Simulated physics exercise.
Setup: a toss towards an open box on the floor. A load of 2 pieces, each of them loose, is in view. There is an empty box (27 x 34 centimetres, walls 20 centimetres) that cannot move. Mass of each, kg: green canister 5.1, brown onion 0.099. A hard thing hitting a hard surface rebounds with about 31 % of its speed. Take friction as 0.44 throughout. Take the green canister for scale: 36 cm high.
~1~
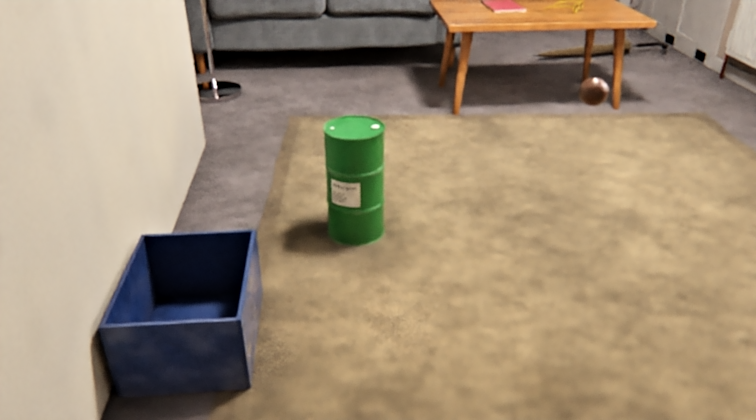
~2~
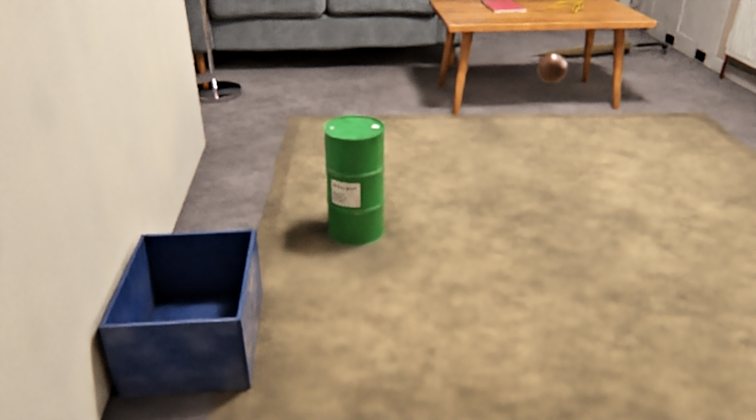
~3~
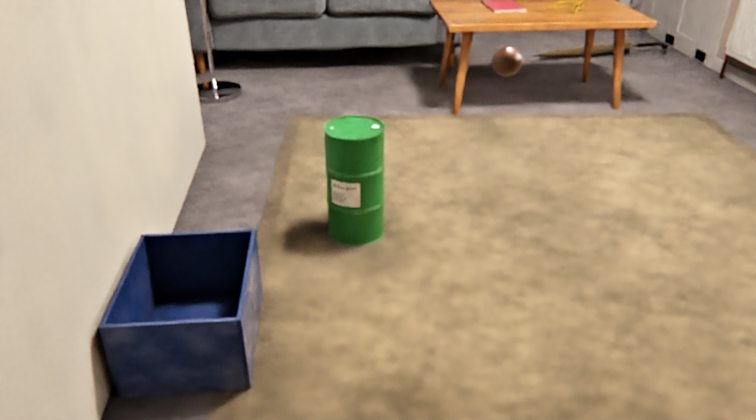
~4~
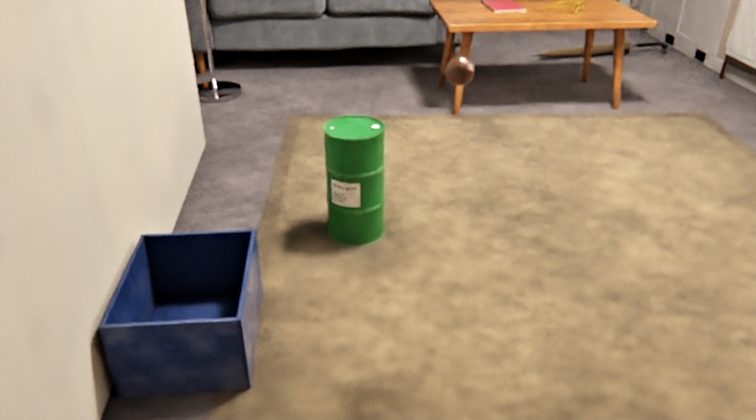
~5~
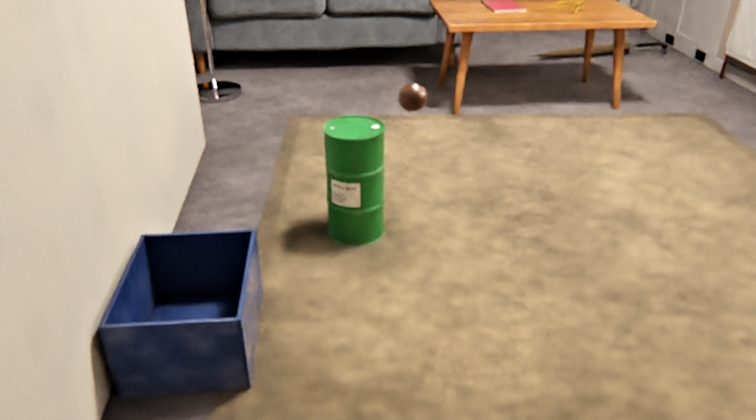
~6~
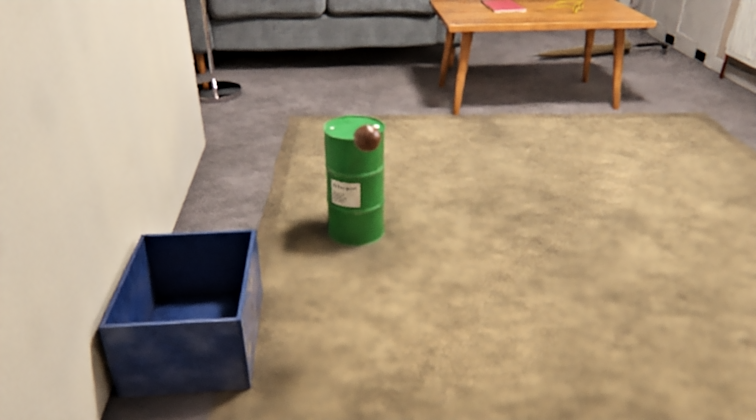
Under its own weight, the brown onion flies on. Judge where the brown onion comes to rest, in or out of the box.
Its final place is somewhere other than the box.
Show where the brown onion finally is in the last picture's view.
It ends near (421, 305).
Then, 0.20 s on from there, onion outside, 20 cm from the box's middle; brown onion near (278, 316).
Then, 0.40 s on from there, onion outside, 36 cm from the box's middle; brown onion near (341, 311).
Then, 0.70 s on from there, onion outside, 48 cm from the box's middle; brown onion near (388, 308).
In the end, onion outside, 56 cm from the box's middle; green canister under 10 cm from the start. At the end, from the last picture's camera, brown onion near (421, 305).
